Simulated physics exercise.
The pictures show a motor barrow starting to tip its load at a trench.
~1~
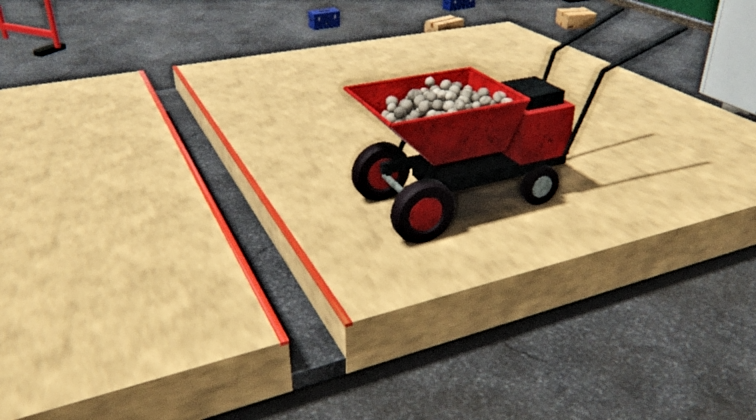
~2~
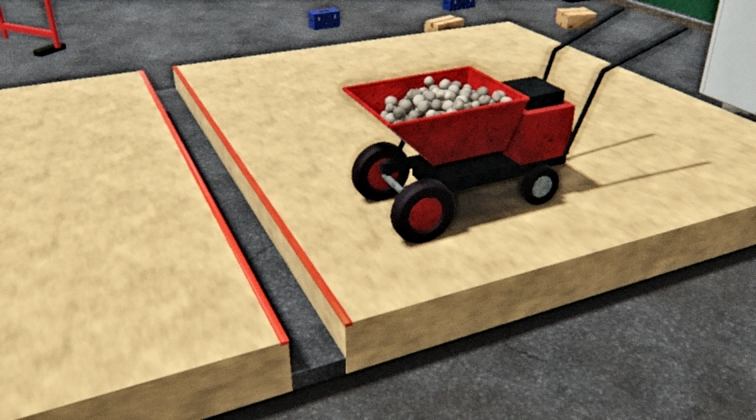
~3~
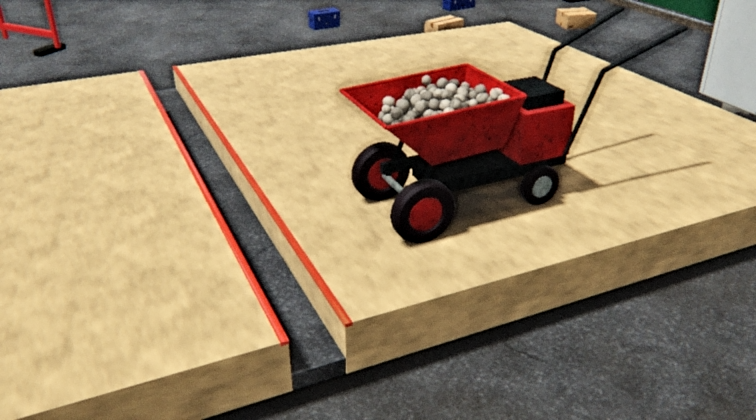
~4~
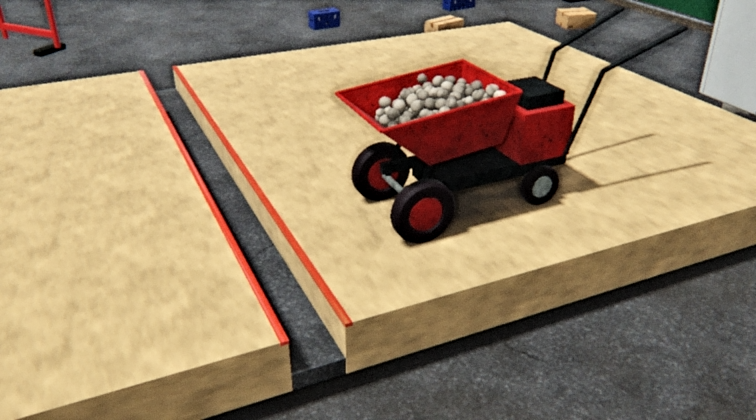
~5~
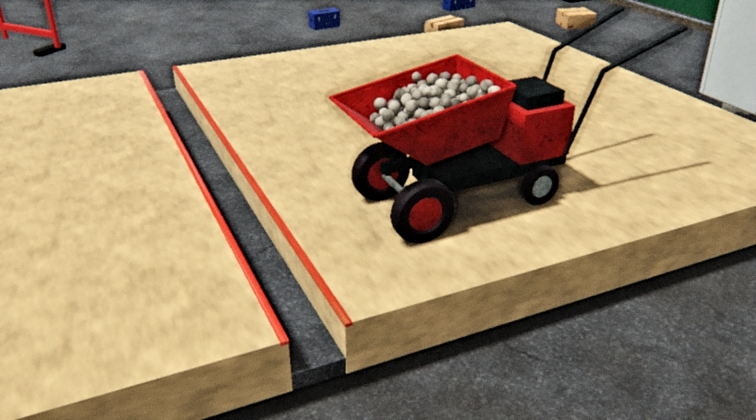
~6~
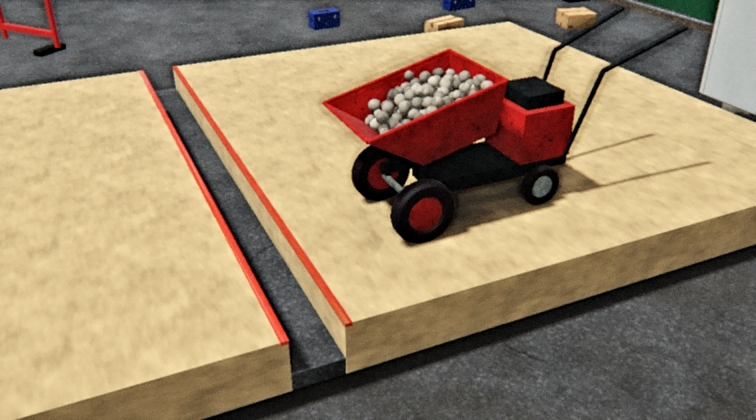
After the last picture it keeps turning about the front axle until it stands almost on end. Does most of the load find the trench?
The trench takes the larger part.
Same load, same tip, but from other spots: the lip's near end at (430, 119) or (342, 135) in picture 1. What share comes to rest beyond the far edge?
Roughly 0 per cent, and 60 per cent.
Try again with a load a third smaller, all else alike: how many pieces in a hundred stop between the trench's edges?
Some 90 per cent.
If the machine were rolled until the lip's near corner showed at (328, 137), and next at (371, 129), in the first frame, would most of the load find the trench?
First below a half, then more than half.
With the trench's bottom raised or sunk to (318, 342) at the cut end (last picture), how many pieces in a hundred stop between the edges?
Near 60 %.
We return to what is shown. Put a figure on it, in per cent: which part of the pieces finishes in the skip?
Near 5 %.
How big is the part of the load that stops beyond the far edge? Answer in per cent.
Close to 0 per cent.
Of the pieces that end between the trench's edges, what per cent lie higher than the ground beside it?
Near 10 %.
Soon, skip tipped steeply; all in the skip.
A while on, skip tipped right over; most in the skip; a stray few short of the trench; a small part in or heaped over the trench; a stray few falling.
Towards the end, skip tipped right over; a small part in the skip; a small part short of the trench; most in or heaped over the trench; a stray few beyond it.
Finally, skip tipped right over; a small part in the skip; a small part short of the trench; most in or heaped over the trench; a stray few beyond it.
